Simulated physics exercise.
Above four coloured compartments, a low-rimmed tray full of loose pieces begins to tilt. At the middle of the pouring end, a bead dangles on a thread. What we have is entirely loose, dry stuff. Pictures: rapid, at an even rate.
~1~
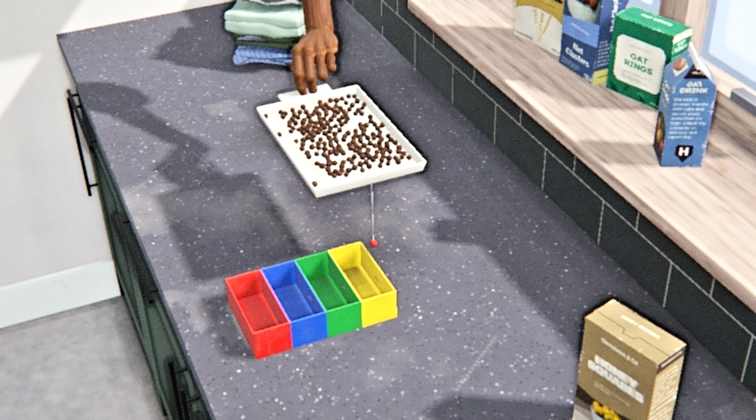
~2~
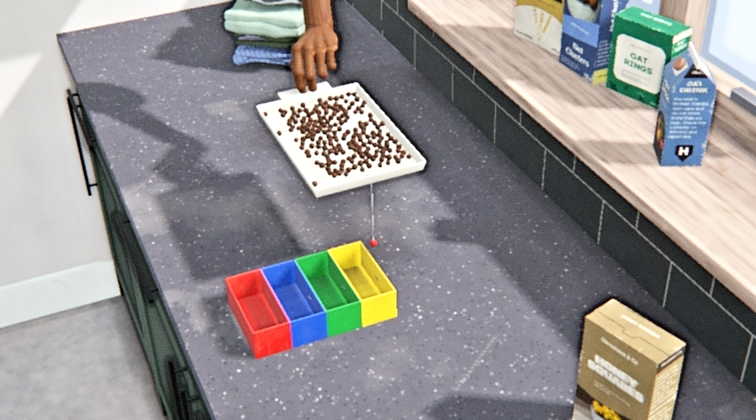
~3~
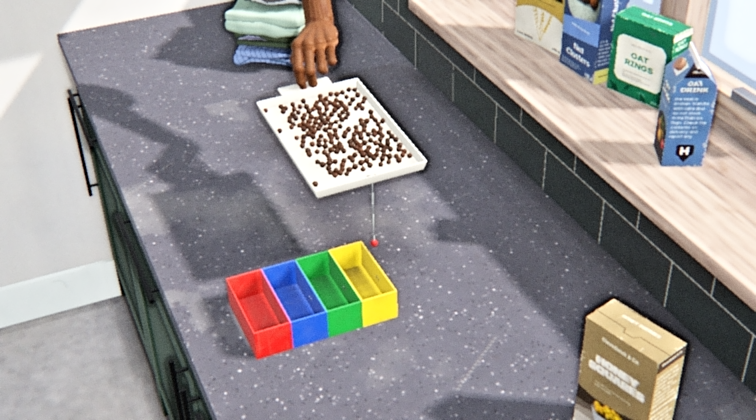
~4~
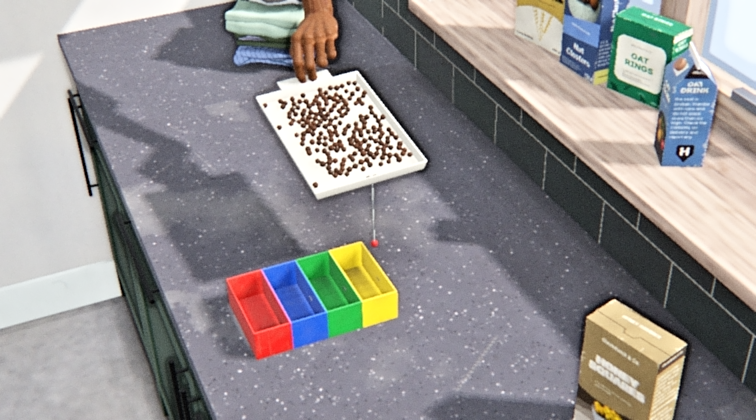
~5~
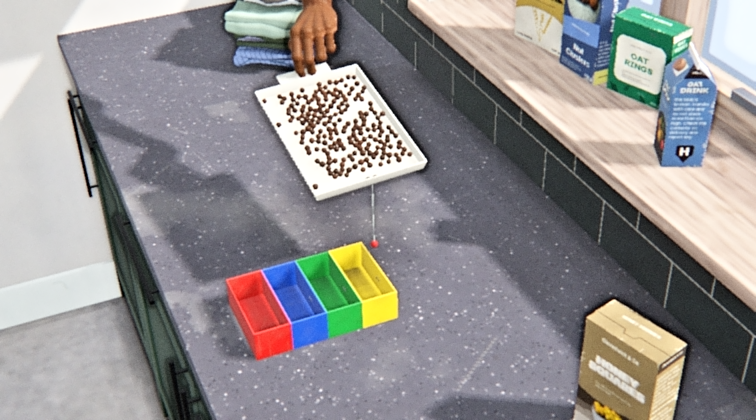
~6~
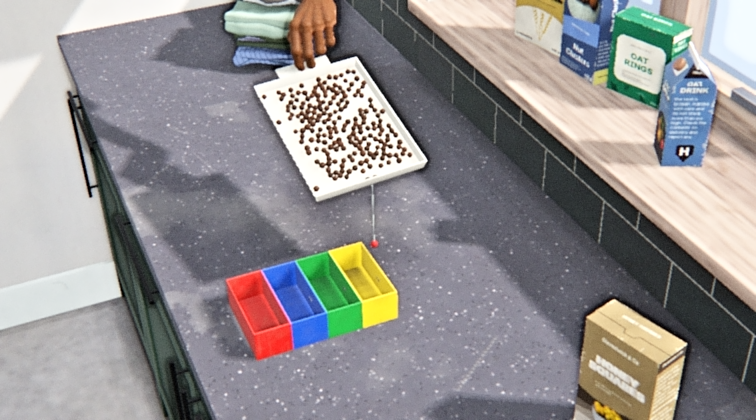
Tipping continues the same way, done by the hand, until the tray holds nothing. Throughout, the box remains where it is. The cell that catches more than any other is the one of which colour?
It is the green one.
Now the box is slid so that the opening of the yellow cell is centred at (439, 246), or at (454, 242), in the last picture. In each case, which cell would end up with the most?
Try 1: The red cell. Try 2: The cell in red.
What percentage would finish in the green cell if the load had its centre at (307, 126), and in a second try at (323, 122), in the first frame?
60 % and 60 %.
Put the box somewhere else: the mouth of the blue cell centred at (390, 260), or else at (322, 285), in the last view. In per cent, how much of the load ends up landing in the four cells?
Trial 1 near 40 %, trial 2 near 100 %.
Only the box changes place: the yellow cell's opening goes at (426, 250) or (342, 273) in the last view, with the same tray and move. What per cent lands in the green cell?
That makes 10 per cent, followed by 20 per cent.
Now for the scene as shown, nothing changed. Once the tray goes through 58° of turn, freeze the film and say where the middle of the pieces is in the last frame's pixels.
Close to (344, 177).
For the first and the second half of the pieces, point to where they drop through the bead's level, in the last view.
The first part passes (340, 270); everything after passes (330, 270).
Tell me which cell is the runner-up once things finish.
That would be that yellow cell.
Just after the last frame, tray tipped steeply; the larger part on the tray; about a tenth in the green cell; just a few in the yellow cell; just a few in the blue cell; about a tenth falling or outside the box.
A moment on, tray tipped right over; just a few on the tray; roughly half in the green cell; roughly a quarter in the yellow cell; just a few in the blue cell; just a few in the red cell; about a tenth falling or outside the box.
Further on, tray tipped past a quarter turn; roughly two thirds in the green cell; roughly a quarter in the yellow cell; just a few in the blue cell; just a few in the red cell; about a tenth falling or outside the box.
When it is over, tray tipped past a quarter turn; roughly two thirds in the green cell; roughly a quarter in the yellow cell; just a few in the blue cell; just a few in the red cell; about a tenth outside the box.
